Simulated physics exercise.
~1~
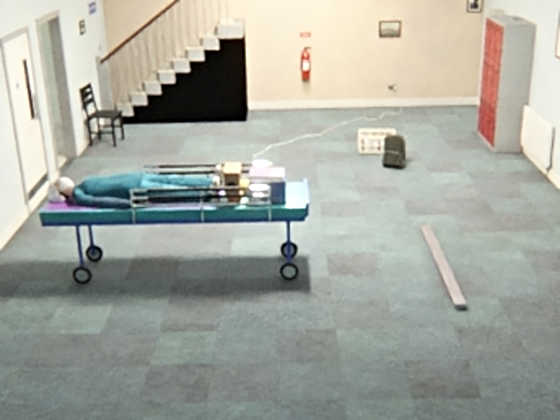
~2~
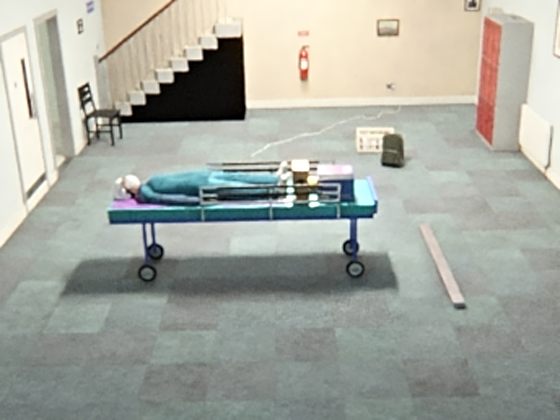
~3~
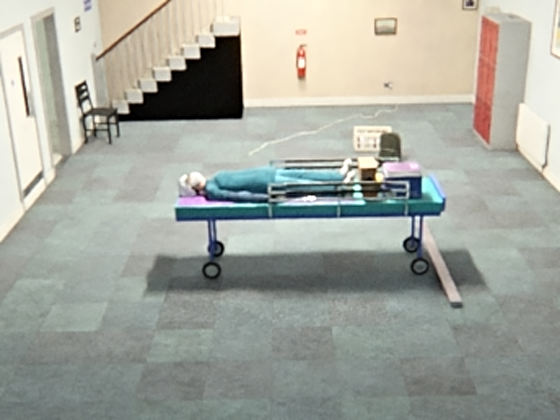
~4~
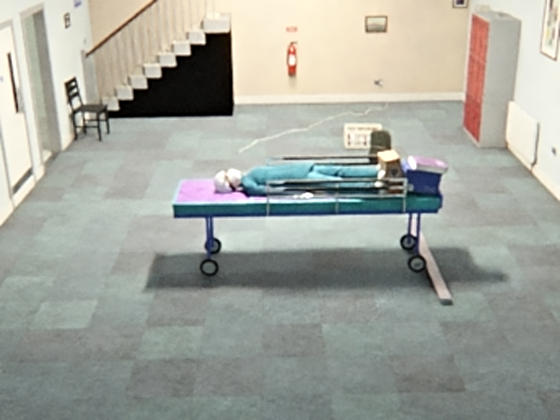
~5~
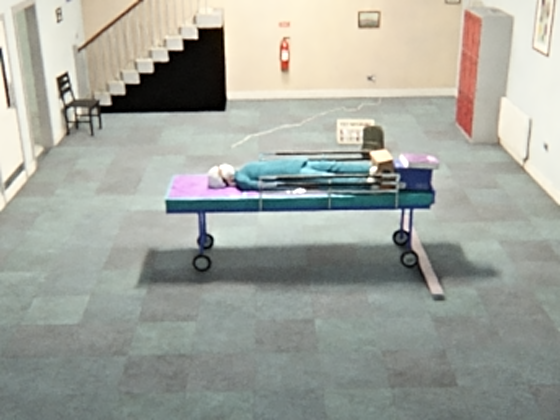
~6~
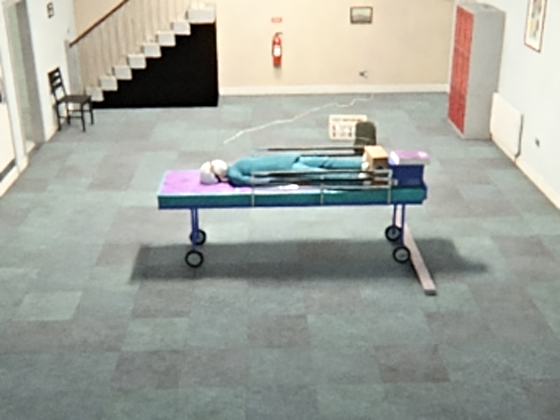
A trolley carrying a limp person rolls right, stops at a floor sill, and the person slides but stays aboard.
